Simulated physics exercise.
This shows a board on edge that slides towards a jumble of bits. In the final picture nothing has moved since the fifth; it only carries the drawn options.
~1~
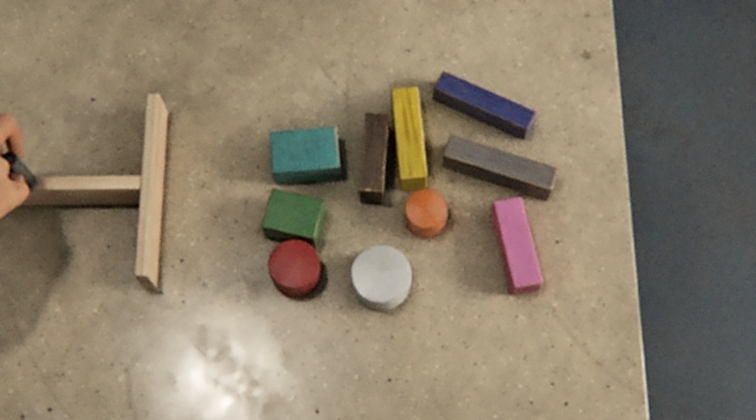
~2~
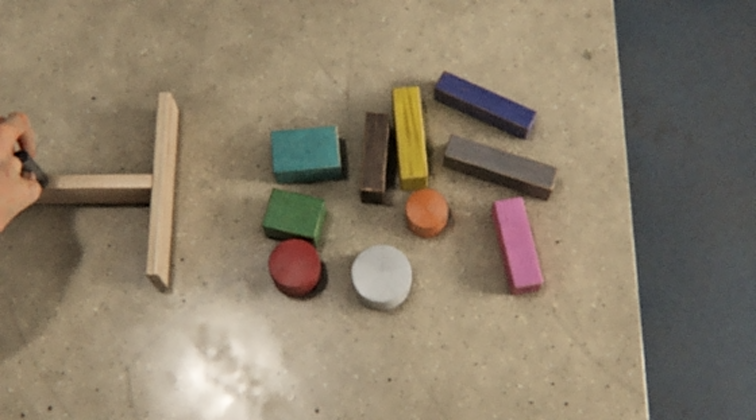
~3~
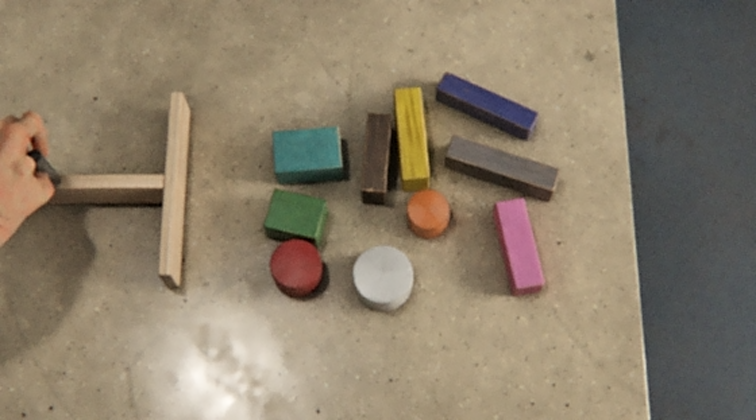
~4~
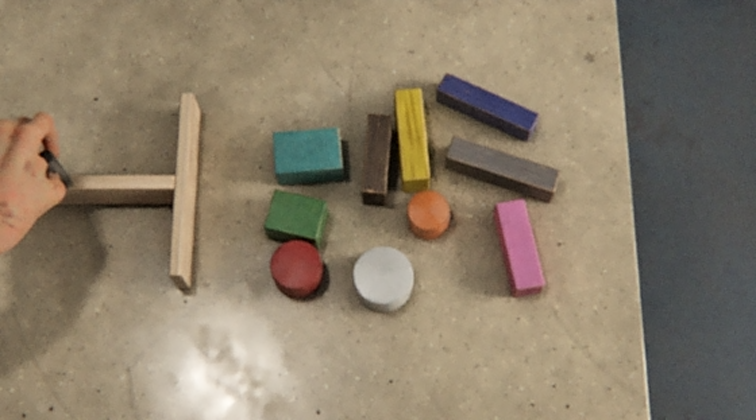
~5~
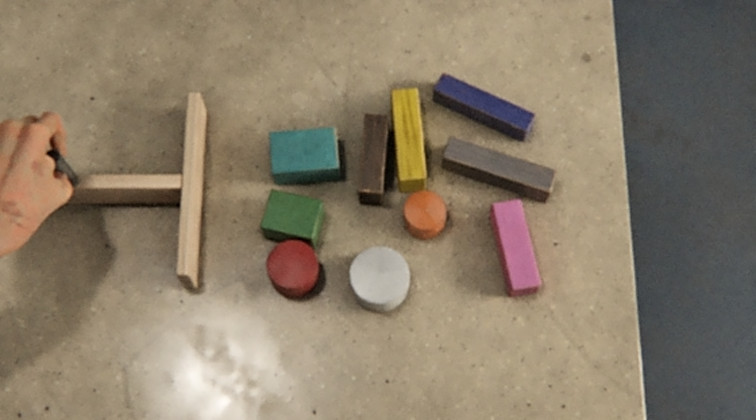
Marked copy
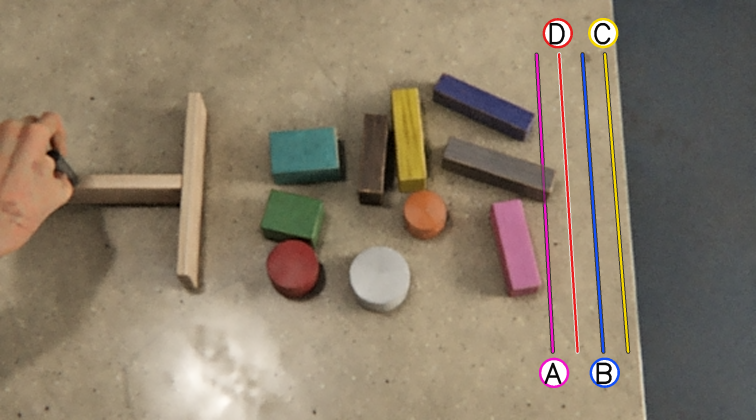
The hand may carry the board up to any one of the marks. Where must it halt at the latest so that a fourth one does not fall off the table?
A.
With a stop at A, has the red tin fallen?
No.
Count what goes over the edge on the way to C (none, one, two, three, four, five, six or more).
In all, six or more.
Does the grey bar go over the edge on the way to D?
By then, yes.
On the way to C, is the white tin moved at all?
Yes.
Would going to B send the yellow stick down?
Yes.
On the marked copy, A at (544, 196); B at (592, 196); C at (616, 196); D at (568, 196).
With A. Early on, board (317, 180); white tin (402, 282); red tin (349, 268).
Further on, board (444, 180); grey bar (620, 189); blue bar (550, 81).
At the end, board (544, 179); yellow stick over the edge; grey bar over the edge; two fallen.
As for the rest, B drops five; C drops eight; D drops four.
